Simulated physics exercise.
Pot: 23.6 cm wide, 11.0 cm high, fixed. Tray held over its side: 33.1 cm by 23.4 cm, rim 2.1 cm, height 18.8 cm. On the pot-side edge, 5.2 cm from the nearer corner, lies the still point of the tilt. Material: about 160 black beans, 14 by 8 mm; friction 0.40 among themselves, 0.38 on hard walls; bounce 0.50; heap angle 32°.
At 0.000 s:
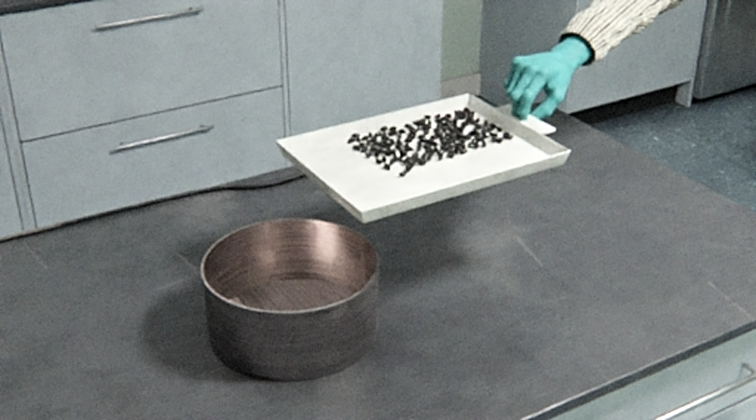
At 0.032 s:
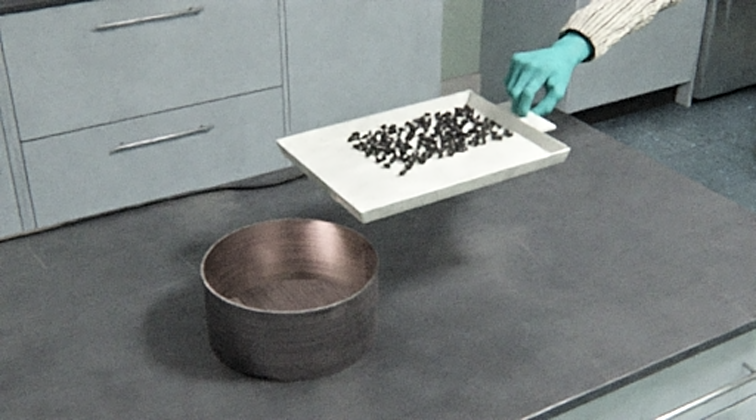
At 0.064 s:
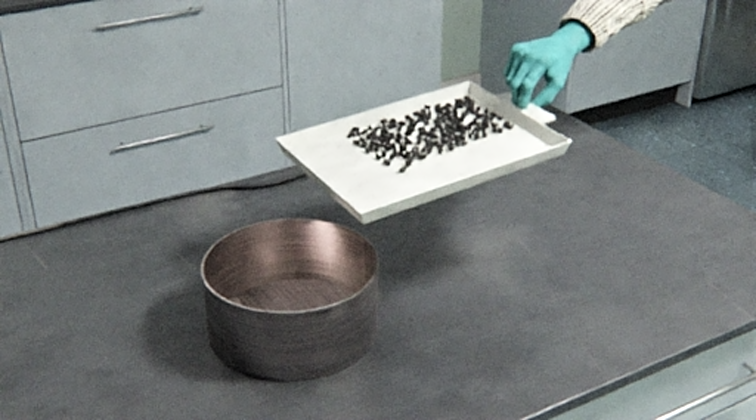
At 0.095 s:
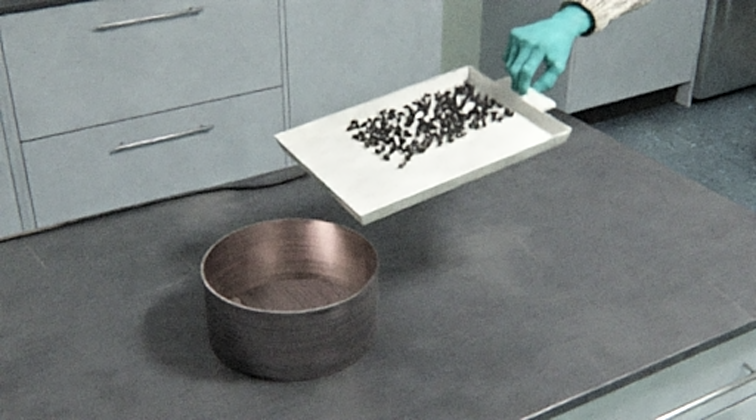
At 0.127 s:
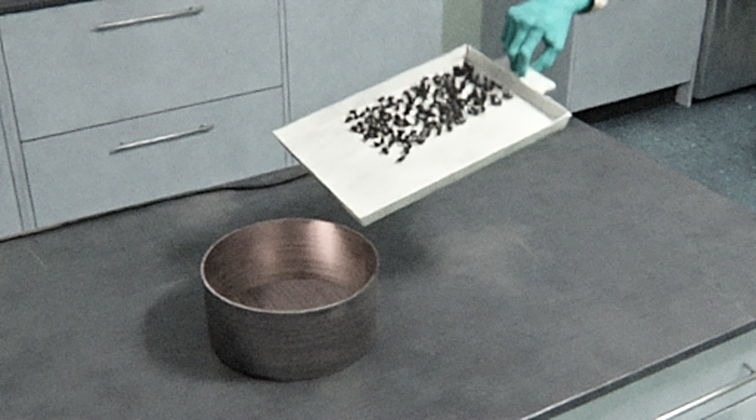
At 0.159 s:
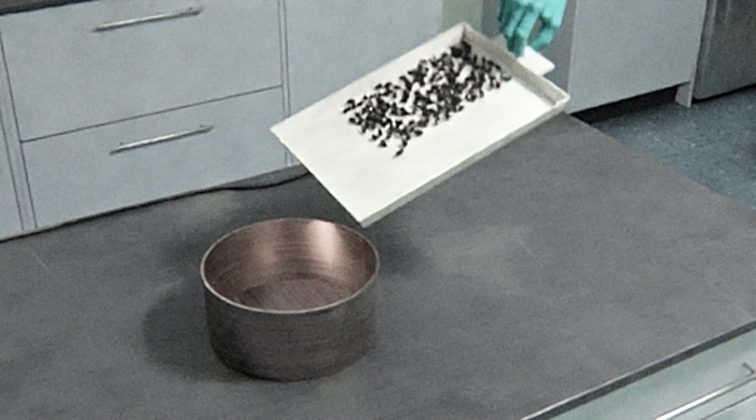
To begin with, a teal-gloved hand holds a white tray of small black pieces nearly level above a dark countertop, beside a round metal pot. The hand then raises the tray's right side, slowly at first and then faster, slanting it down toward the left while the pieces stay clustered on it.
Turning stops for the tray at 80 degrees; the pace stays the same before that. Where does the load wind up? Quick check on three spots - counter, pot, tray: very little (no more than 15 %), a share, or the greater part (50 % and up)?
Counter - a share; pot - the greater part; left on the tray - very little.
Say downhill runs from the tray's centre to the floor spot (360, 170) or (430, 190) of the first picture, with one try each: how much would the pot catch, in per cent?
45 and 10 %.
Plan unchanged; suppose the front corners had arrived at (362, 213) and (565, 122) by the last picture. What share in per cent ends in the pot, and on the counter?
Pot: 75, counter: 20.
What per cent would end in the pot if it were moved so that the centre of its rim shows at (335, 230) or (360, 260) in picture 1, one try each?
0 % and 40 %.
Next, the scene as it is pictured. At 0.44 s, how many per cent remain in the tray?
Something like 100 percent, roughly.
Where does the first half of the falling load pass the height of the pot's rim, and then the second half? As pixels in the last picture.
Earlier half close to (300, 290), later half at (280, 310) in pixels.
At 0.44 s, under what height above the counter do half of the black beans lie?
About 36 cm.
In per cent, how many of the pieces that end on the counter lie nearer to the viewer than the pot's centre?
Share: Some 90 %.
After 0.33 s, tilt 52 degrees; the tray holds 100 %, the pot 0 %.
After 0.44 s, tilt 73 degrees; the tray holds 100 %, the pot 0 %.
After 0.68 s, tilt 80 degrees; the tray holds 0 %, the pot 70 %.
In the end, at 2.0 s, counter 30 %, pot 70 %, tray 0 %.
